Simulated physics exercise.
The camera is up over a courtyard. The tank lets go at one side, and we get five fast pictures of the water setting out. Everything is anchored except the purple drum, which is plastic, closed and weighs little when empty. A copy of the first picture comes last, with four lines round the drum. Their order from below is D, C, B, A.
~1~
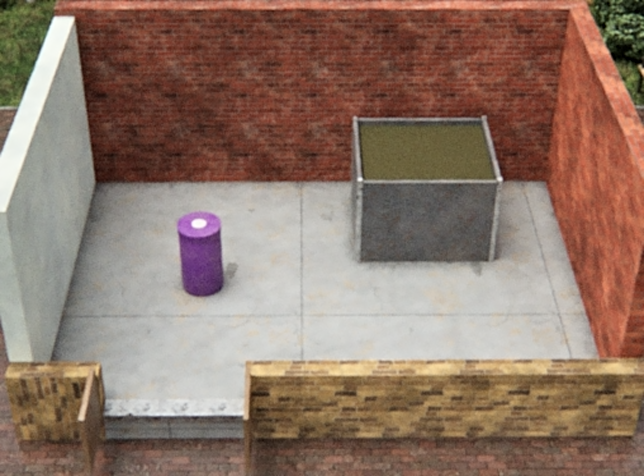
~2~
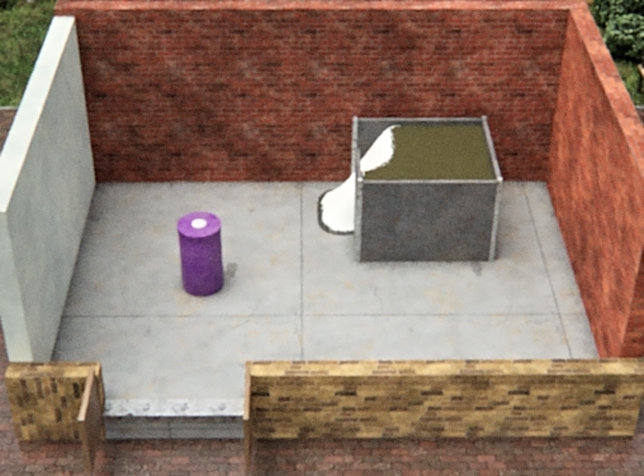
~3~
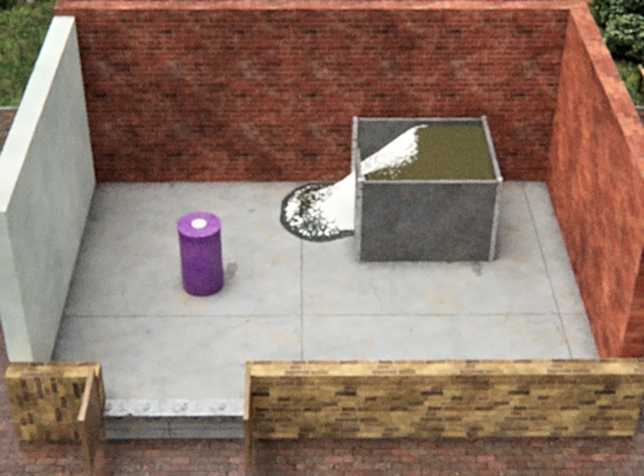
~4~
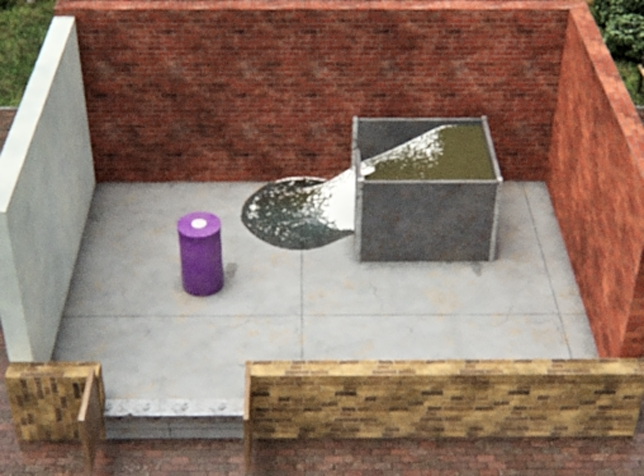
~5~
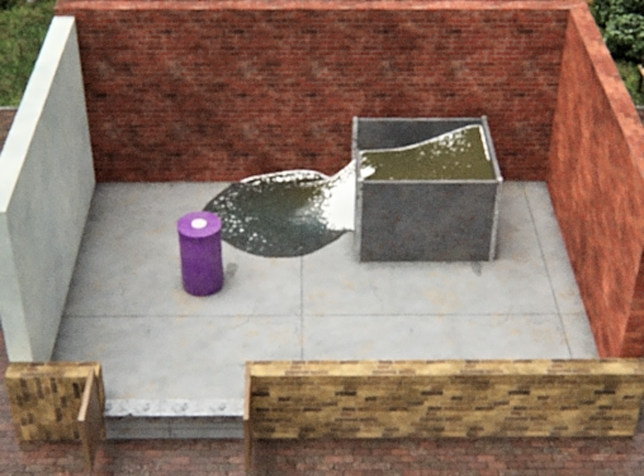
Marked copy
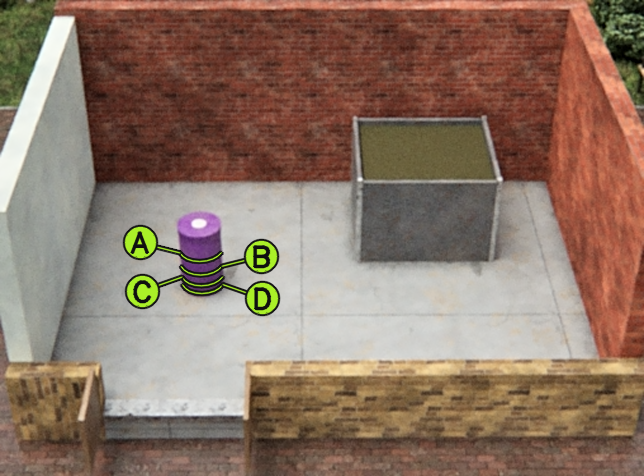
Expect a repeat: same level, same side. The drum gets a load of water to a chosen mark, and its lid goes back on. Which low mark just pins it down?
Take C.
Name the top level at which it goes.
Level D.
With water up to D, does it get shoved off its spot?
Yes, that goes wrong.
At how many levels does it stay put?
Three of the four.
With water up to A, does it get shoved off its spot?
No, that is safe.
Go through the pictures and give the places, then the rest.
Lid of the purple drum at (199, 224); tank full, its middle at (424, 154); open gate at (174, 364).
Water covers 2 % of the ground and is seen nearest the drum at (337, 231).
Water covers 4 % of the ground and is seen nearest the drum at (296, 227).
Water covers 8 % of the ground and is seen nearest the drum at (270, 236).
Lid of the purple drum at (199, 224); water covers 11 % of the ground and is seen nearest the drum at (254, 249).
On the marked copy, A at (199, 261); B at (200, 275); C at (201, 285); D at (201, 293); from the bottom up D, C, B, A.
Choosing A, it does not move.
Choosing B, it does not move.
Choosing C, it does not move.
Choosing D, it is pushed about 6 times its own width away.
